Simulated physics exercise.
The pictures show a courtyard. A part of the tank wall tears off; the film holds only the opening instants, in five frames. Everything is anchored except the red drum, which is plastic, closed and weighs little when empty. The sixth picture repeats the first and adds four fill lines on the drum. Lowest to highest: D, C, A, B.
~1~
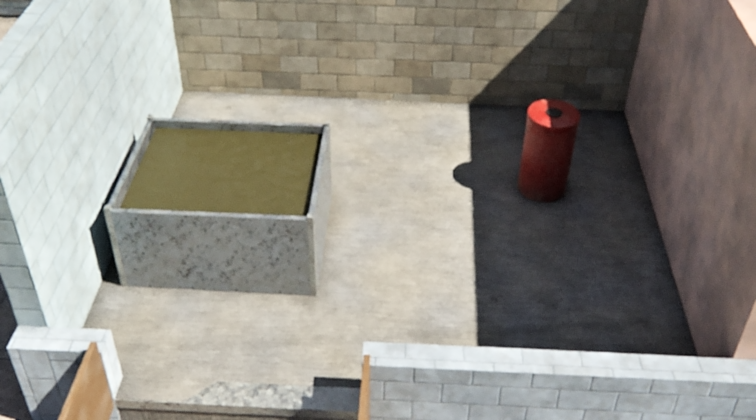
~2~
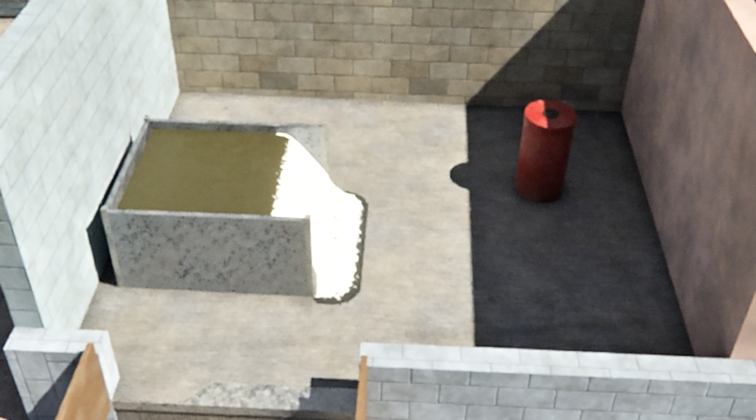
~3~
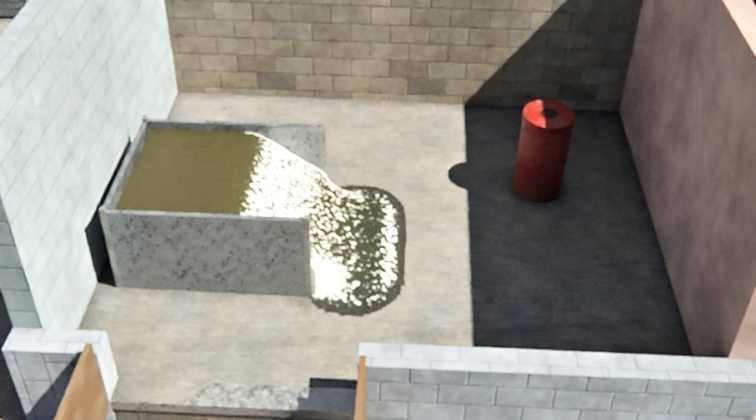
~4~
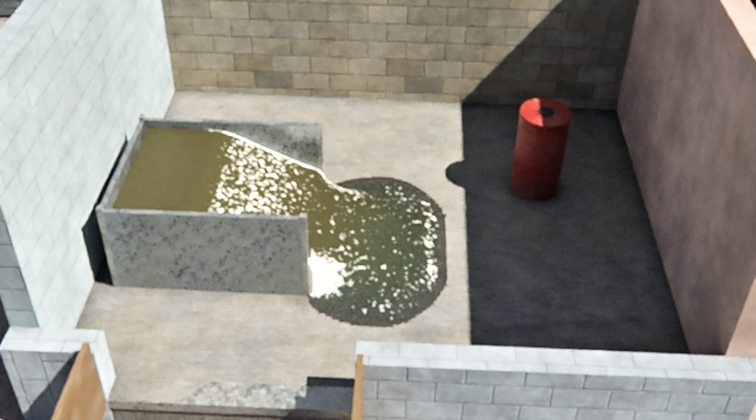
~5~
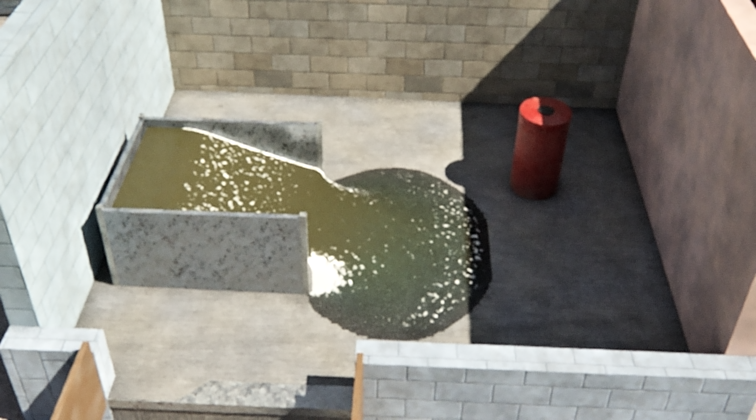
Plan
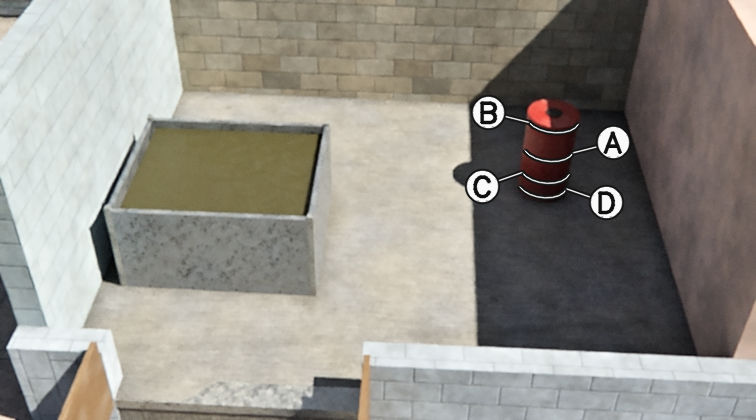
At first, a stone tank full of murky, greenish-brown liquid stands in a walled courtyard, with a red drum in the shade on the right. The tank's right side opens and liquid pours out onto the pale ground, spreading rightward in a widening, glinting pool that reaches the shadow's edge.
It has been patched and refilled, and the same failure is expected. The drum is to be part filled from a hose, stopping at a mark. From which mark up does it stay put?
Use level A.
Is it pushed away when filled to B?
No.
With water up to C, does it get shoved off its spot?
Yes.
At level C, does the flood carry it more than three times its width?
No.
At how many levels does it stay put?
Two of the four.
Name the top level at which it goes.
That would be C.
On the marked copy, A at (550, 161); B at (555, 132); C at (547, 183); D at (544, 197); from the bottom up D, C, A, B.
With A, it does not move.
With B, it does not move.
With C, it is pushed about its own width away.
With D, it is pushed about 5 times its own width away.
